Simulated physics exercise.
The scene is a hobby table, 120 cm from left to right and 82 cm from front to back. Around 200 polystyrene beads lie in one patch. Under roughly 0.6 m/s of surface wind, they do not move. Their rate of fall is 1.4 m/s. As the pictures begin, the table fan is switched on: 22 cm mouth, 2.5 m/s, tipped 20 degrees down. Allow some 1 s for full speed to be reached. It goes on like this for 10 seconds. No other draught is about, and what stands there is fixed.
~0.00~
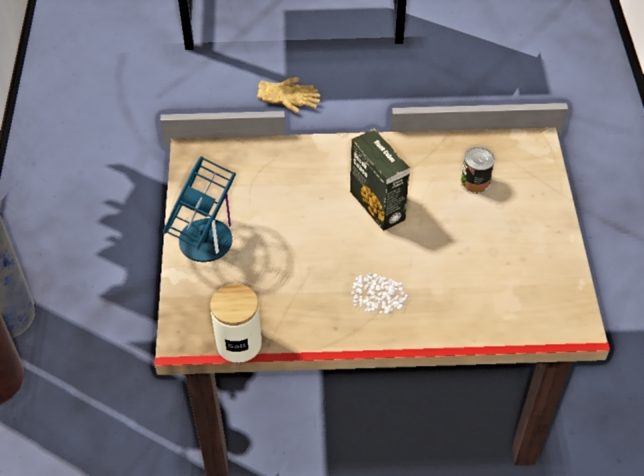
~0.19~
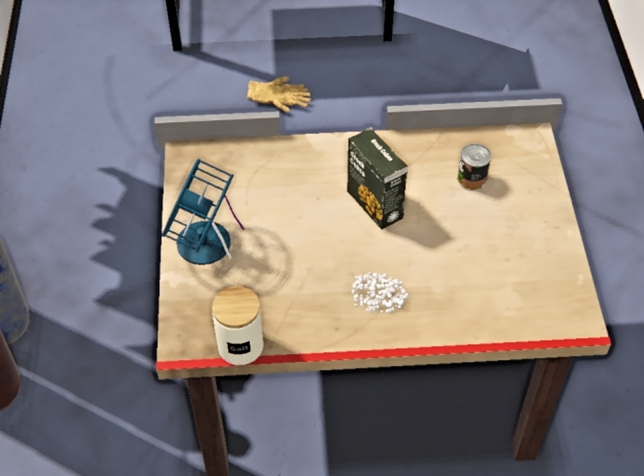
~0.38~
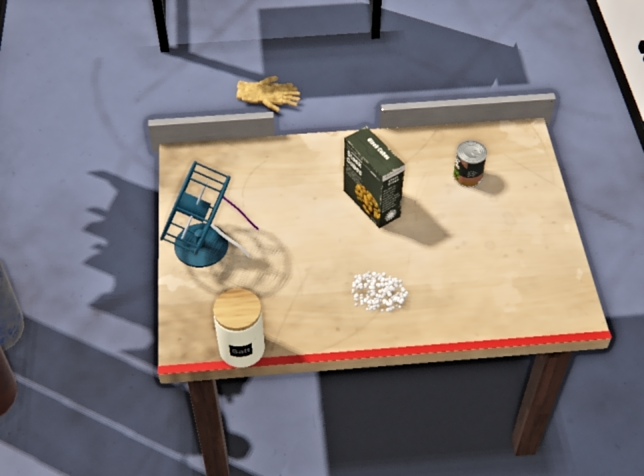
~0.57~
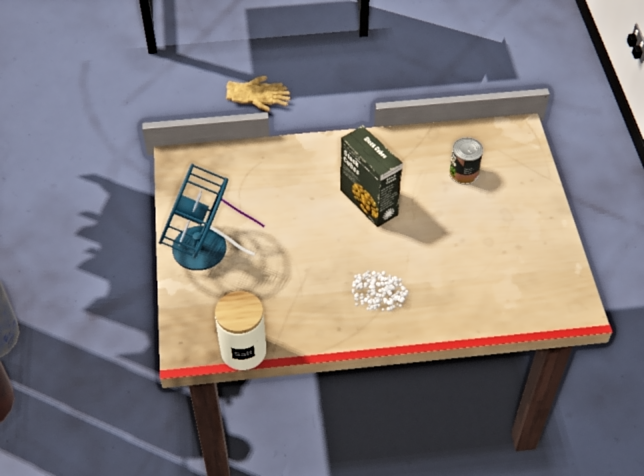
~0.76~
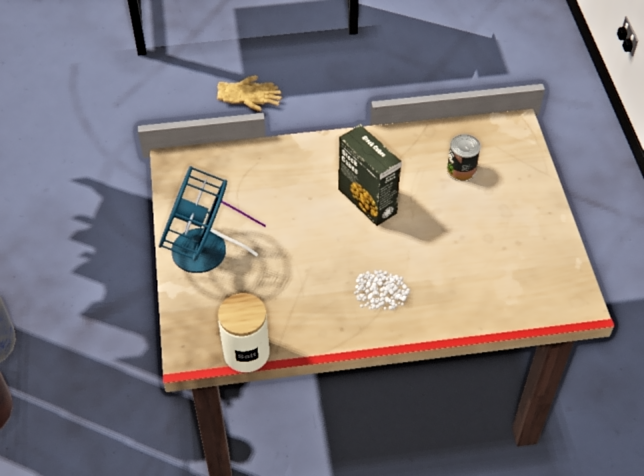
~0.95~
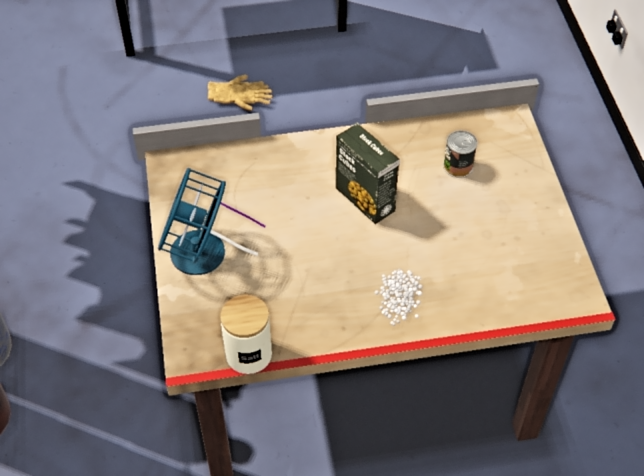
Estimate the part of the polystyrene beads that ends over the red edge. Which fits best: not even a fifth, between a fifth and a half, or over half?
The best fit is over half.
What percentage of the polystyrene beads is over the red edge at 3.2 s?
I'd put it at about 80 percent.
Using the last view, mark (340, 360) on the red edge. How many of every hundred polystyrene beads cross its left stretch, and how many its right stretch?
Estimate: Left ~ 0 %; right ~ 80 %.
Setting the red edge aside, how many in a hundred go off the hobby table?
The share comes to some 20 per cent.
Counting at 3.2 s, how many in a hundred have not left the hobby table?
Near 0 %.
After 2.0 s, 0 % are on the move or not yet settled, 81 % are over the red edge.
After 3.2 s, 0 % are on the move or not yet settled, 81 % are over the red edge.
After 5.5 s, 0 % are on the move or not yet settled, 81 % are over the red edge.
After 10.0 s, at the end, 81 % are over the red edge.
